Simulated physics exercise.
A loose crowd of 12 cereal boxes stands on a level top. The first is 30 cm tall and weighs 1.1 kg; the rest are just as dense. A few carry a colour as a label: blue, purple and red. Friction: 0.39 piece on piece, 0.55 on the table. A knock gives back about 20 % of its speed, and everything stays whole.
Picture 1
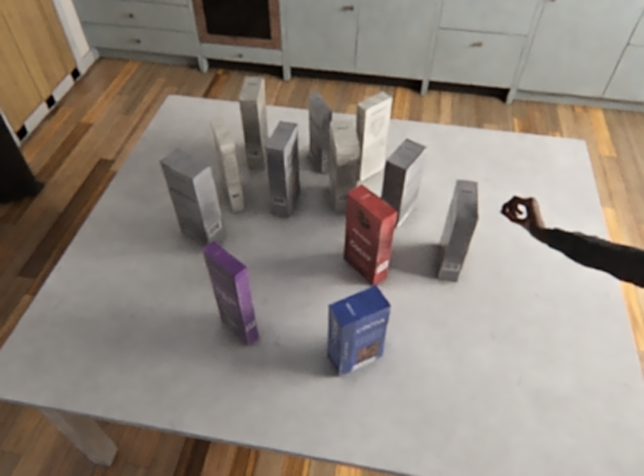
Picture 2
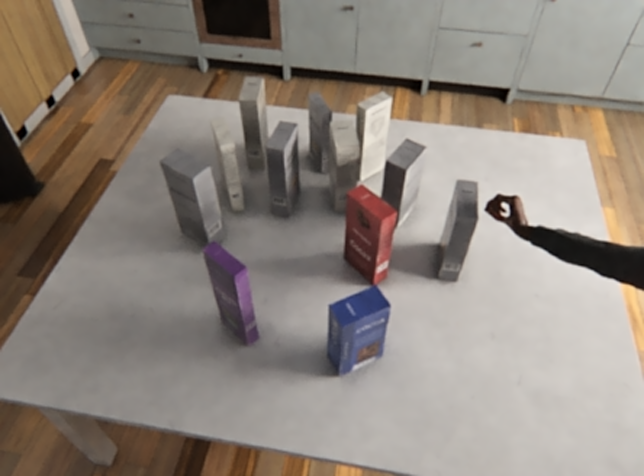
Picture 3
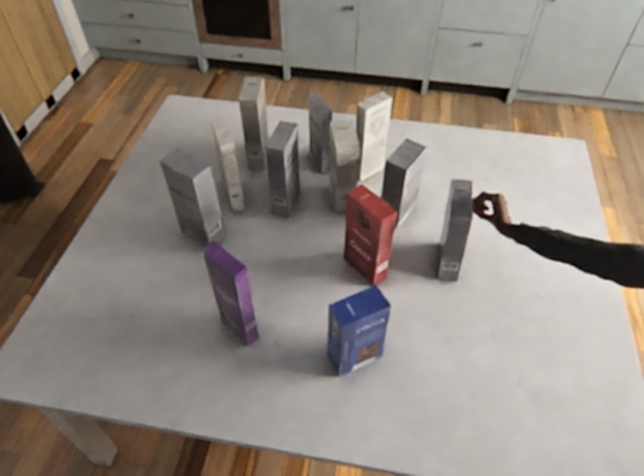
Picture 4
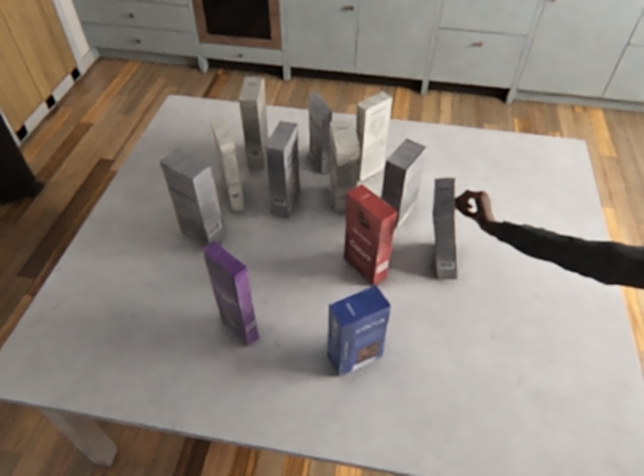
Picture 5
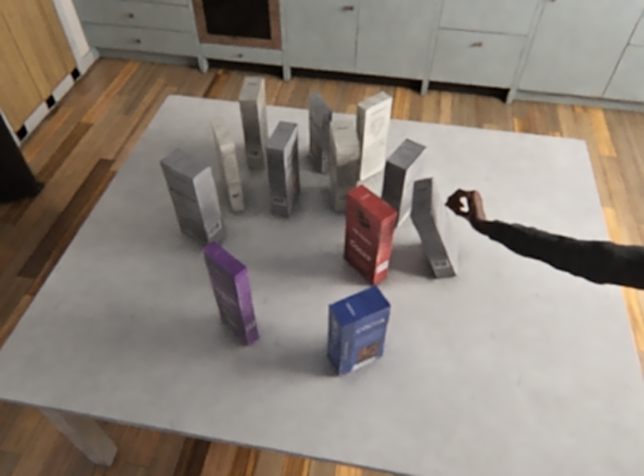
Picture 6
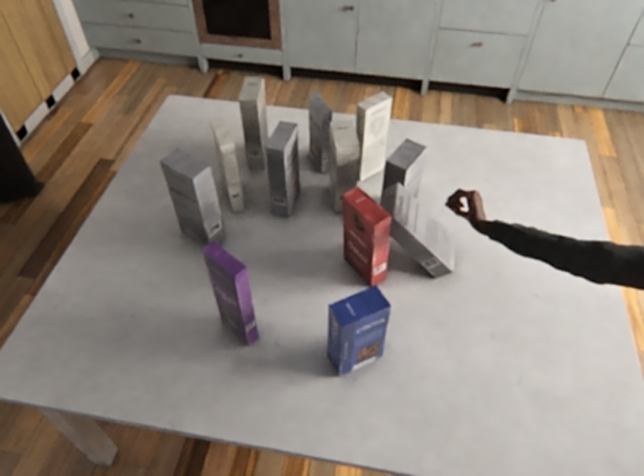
On a pale tabletop, a dark hand pushes a grey box leftward from the right, and it tilts against the red box.
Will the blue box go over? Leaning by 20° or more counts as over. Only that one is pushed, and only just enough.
The blue box stays standing.
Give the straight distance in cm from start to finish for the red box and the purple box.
About: Red 20, purple 0.
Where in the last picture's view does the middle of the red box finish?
At about (316, 294).
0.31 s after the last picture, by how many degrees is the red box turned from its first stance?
Roughly 80°.
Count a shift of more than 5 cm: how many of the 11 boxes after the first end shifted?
It is 1.
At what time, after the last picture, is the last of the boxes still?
Near 0.5 s.
Then, 0.09 s after the last picture, none of the 11 other boxes over, 1 disturbed; blue box unmoved; red box leaning 14°.
Then, 0.19 s after the last picture, 1 of the 11 other boxes over; blue box unmoved; red box leaning 37°.
Then, 0.31 s after the last picture, 1 of the 11 other boxes over; blue box unmoved; red box lying flat.
At rest, 1 of the 11 other boxes over; blue box unmoved; red box lying flat; purple box unmoved. Ten left standing. As the last picture would show them, middles, blue box near (357, 332), red box near (316, 294).
